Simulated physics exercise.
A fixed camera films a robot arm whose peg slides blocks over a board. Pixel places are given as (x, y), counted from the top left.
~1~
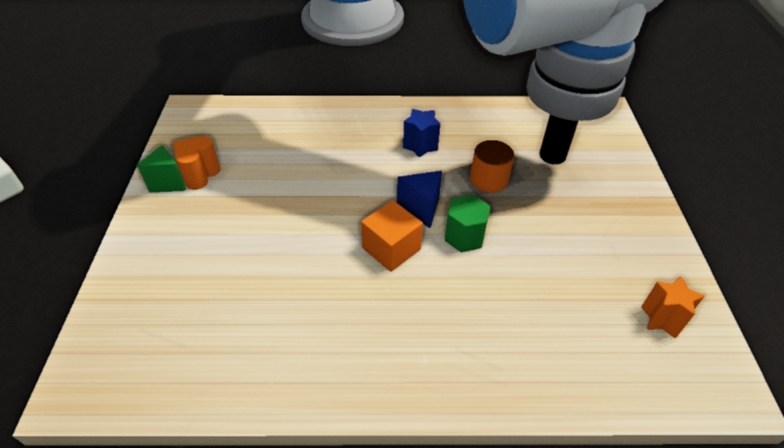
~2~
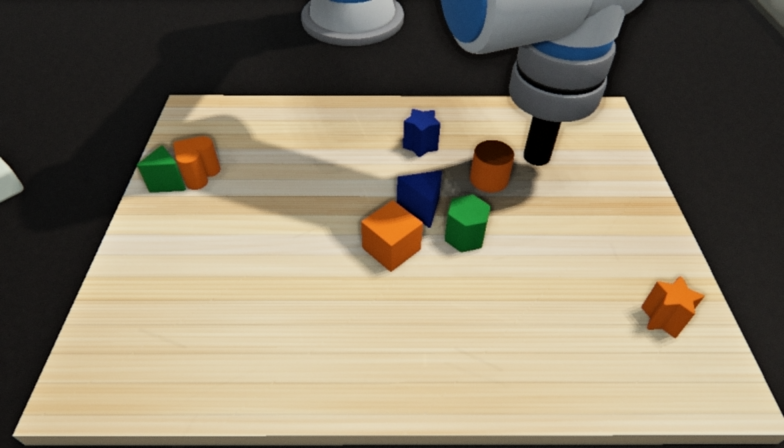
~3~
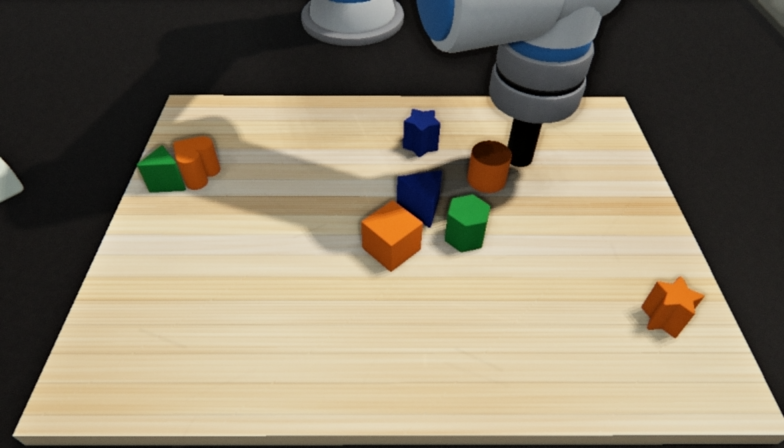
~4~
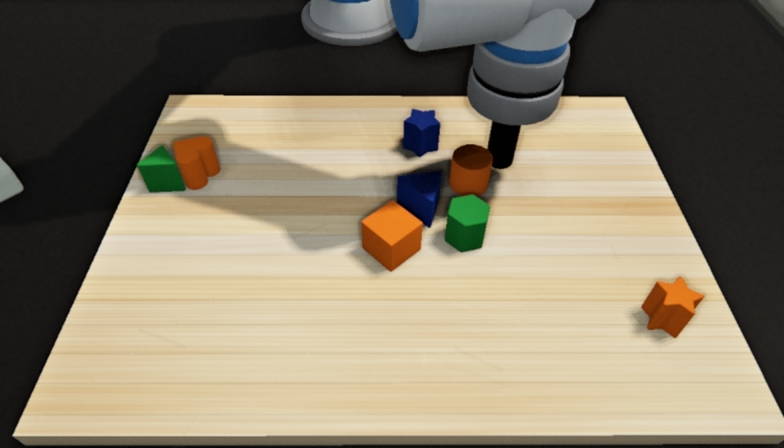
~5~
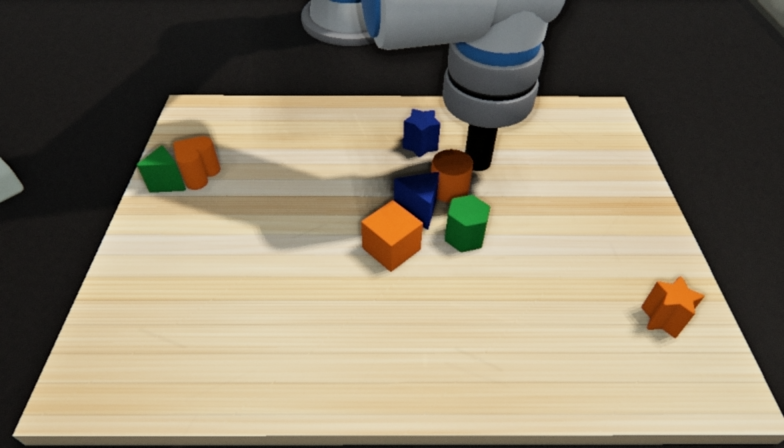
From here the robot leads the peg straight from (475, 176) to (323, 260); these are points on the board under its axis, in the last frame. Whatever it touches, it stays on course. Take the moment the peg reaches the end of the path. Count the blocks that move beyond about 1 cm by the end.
Total: Three-plus.
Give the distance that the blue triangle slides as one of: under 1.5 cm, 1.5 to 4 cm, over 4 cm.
More than 4 cm.
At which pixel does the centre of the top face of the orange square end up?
About (376, 240).
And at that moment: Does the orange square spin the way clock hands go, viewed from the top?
No, that is not how it ends up.
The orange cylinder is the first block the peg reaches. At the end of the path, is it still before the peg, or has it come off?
Slipped loose.
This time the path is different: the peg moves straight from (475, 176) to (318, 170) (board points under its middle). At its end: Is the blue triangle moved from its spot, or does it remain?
It is no longer where it was.
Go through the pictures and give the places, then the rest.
Peg's lower end at (553, 156); orange square at (392, 222); blue triangle at (424, 182); orange cylinder at (495, 152); green six-sided block at (469, 209), in the first frame.
Peg at (537, 157); blocks still, in the second frame.
Peg at (519, 159); orange cylinder at (492, 152), in the third frame.
Peg at (499, 160); orange cylinder at (473, 156), in the fourth frame.
Peg at (477, 163); orange square at (392, 222); blue triangle at (421, 184); orange cylinder at (453, 161); green six-sided block at (469, 209), in the fifth frame.
The first path, step by step. One third of the way, peg at (429, 188); orange square at (389, 225), turned 15° anticlockwise; blue triangle at (374, 194), turned 85° anticlockwise; orange cylinder at (395, 173).
Two thirds of the way, peg at (377, 216); orange square at (384, 232), turned 35° anticlockwise; blue triangle at (340, 206), turned 55° anticlockwise; orange cylinder at (369, 174).
At the end, peg at (321, 247); orange square at (376, 240), turned 80° anticlockwise; blue triangle at (298, 215), turned 45° clockwise; orange cylinder at (369, 174); green six-sided block still.
